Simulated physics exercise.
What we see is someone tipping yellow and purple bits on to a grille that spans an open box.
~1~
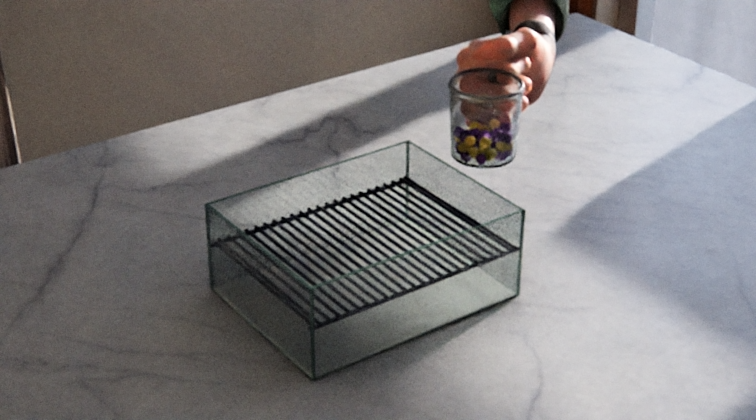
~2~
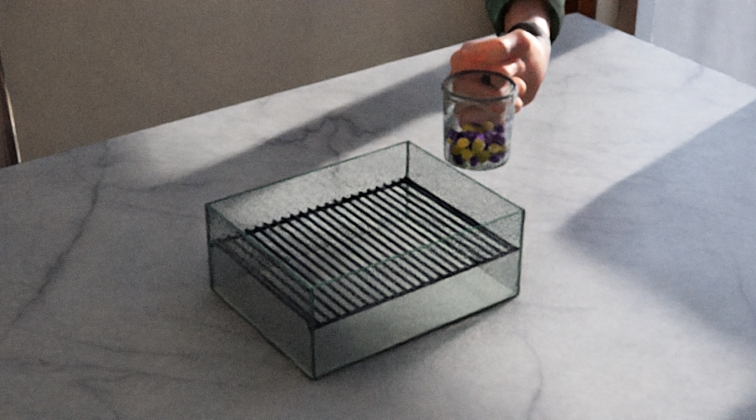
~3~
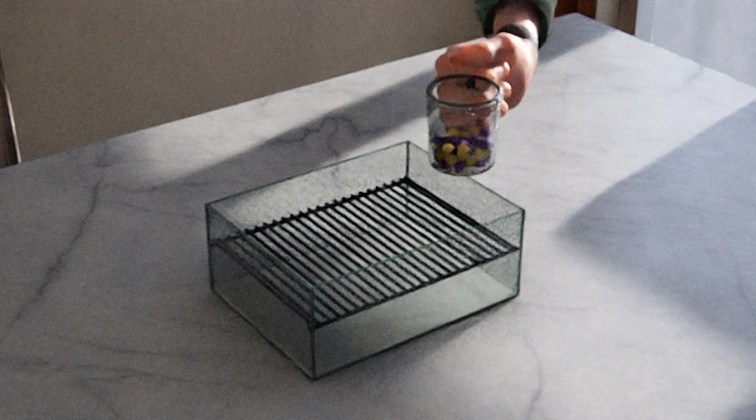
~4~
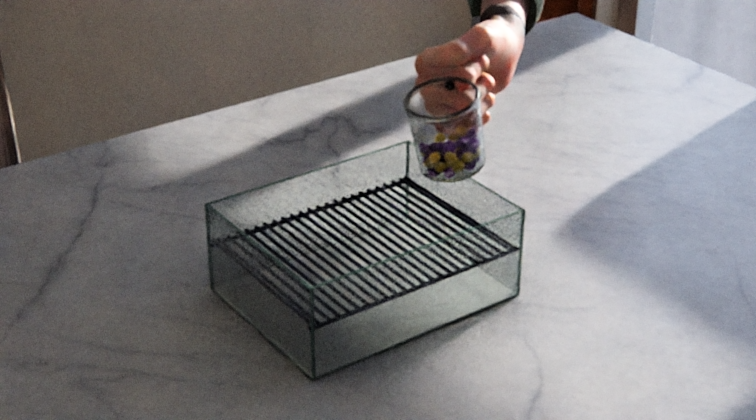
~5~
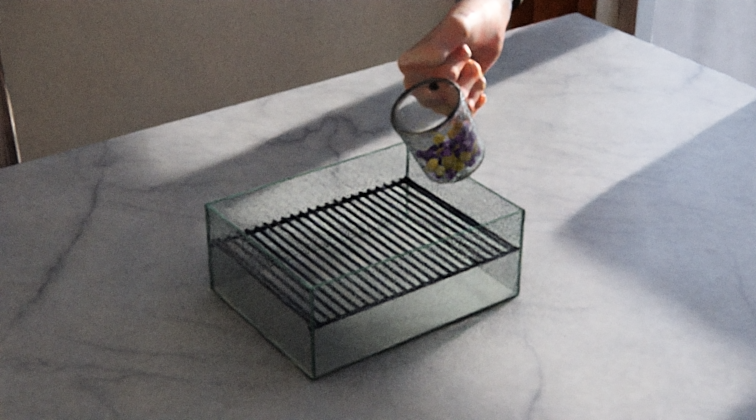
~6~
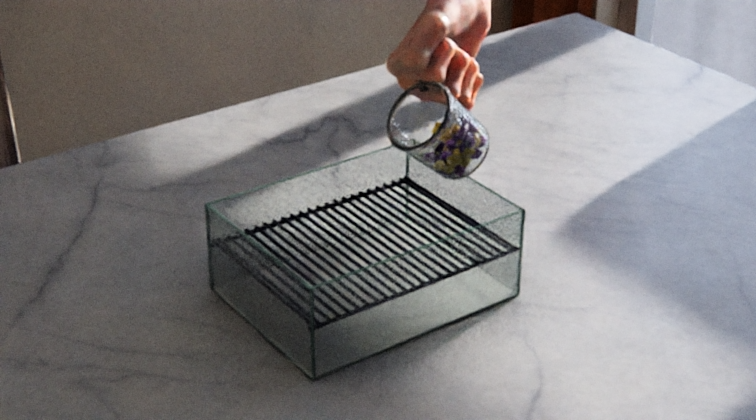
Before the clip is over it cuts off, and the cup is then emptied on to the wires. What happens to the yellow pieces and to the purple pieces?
For yellow: Retained above. Purple: Retained above.
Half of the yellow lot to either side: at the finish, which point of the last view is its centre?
Roughly (404, 231), in pixels.
Then, 0.20 s past the last view, yellow ones, all in the cup; purple ones, all in the cup.
Then, 0.45 s past the last view, yellow ones, all in the cup; purple ones, all in the cup.
Then, 0.72 s past the last view, yellow ones, most in the cup, a small part on or over the wires; purple ones, about two thirds in the cup, about a third on or over the wires.
Finally, yellow ones, all on the wires, none under the rack; purple ones, all on the wires, none under the rack.
